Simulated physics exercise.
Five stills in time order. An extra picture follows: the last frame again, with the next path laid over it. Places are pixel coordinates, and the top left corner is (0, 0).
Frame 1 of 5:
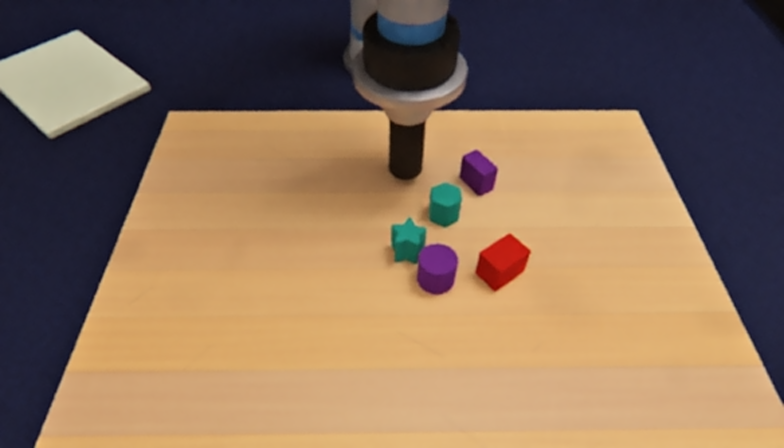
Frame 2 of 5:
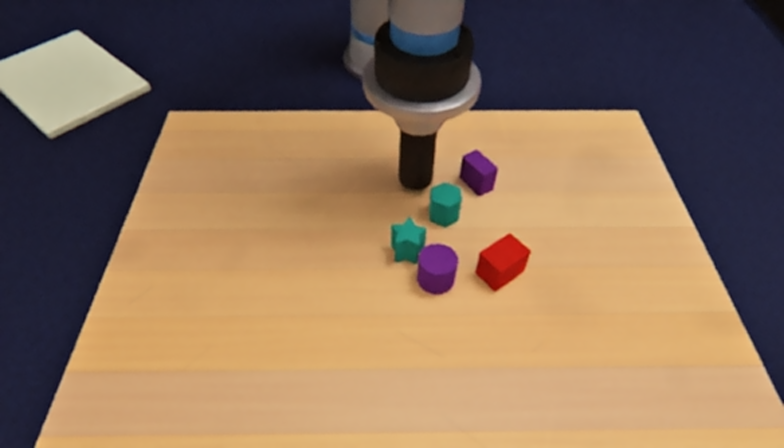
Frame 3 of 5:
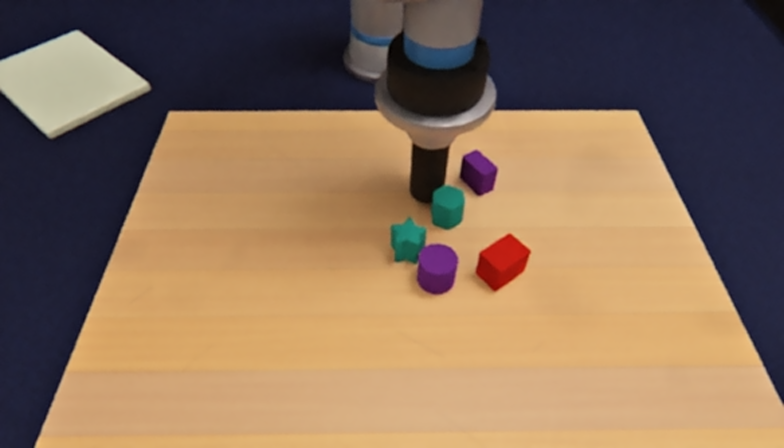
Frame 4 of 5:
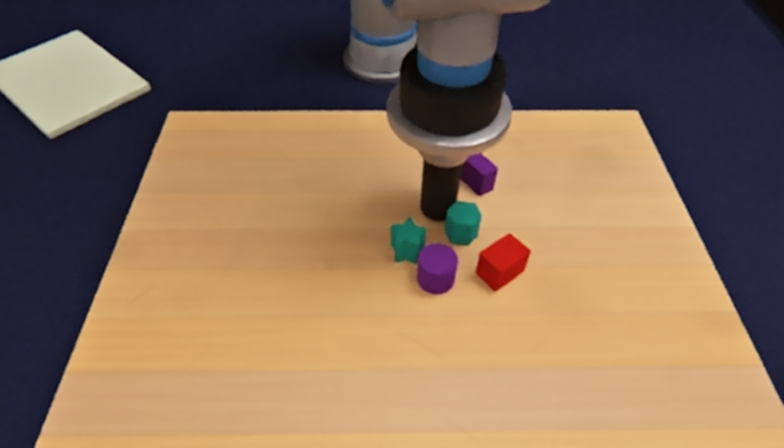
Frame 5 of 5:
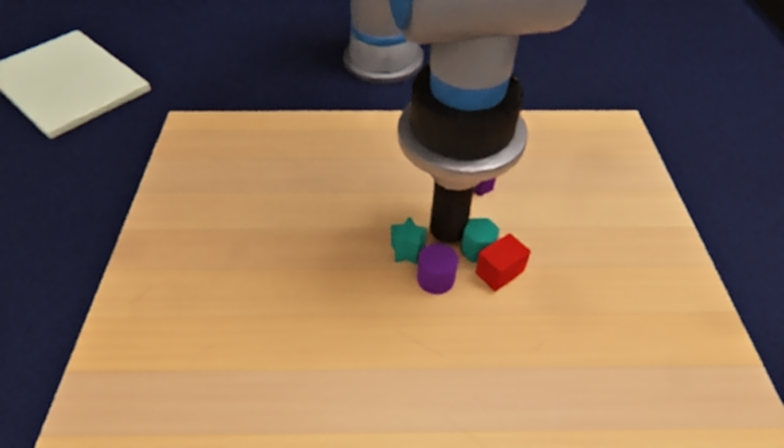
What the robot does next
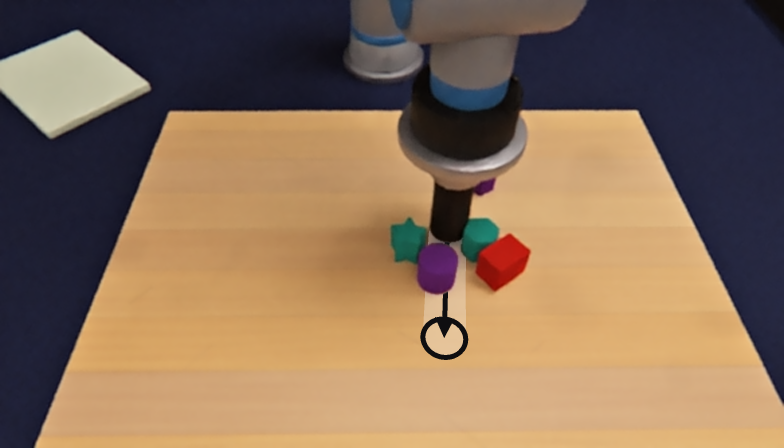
In this clip, a robotic arm with a black cylindrical tool moves down and right across a wooden board, pushing a turquoise six-sided block a short way toward a red block, while the nearby star and purple pieces stay still.
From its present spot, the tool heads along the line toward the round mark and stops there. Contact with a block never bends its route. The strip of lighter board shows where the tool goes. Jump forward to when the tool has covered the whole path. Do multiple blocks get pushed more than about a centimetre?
The answer is no.
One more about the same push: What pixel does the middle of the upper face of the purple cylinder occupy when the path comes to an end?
My prediction: (406, 331).
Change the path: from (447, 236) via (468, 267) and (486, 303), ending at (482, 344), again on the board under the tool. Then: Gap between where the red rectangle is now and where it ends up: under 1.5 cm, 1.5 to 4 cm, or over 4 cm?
It moves a fair bit, 1.5 to 4 cm.
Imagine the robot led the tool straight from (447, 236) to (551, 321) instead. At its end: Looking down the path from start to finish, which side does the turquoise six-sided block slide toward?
The answer is left: Facing from the path's start to its end, that's where the turquoise six-sided block shifts.
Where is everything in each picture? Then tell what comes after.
In the first frame, tip of the tool at (406, 168), middles of tops, turquoise star-shaped block at (409, 231), purple cylinder at (439, 258), turquoise six-sided block at (446, 194), red rectangle at (506, 251).
In the second frame, tool at (416, 178), nothing pushed.
In the third frame, tool at (427, 191), turquoise six-sided block at (449, 196).
In the fourth frame, tool at (438, 207), turquoise six-sided block at (465, 212).
In the fifth frame, tool at (448, 228), turquoise star-shaped block at (409, 231), purple cylinder at (439, 258), turquoise six-sided block at (482, 229), red rectangle at (506, 251).
The line goes from (447, 236) directly to (444, 338).
What follows on the original path. One third of the way, tool at (447, 261); purple cylinder at (433, 276); turquoise six-sided block at (486, 233), turned 15° anticlockwise; red rectangle at (510, 254).
Two thirds of the way, tool at (446, 294); purple cylinder at (420, 307); turquoise six-sided block at (486, 233), turned 15° anticlockwise; red rectangle at (510, 254).
At the end, tool at (445, 331); turquoise star-shaped block unmoved; purple cylinder at (406, 331); turquoise six-sided block at (486, 233), turned 15° anticlockwise; red rectangle at (510, 254).
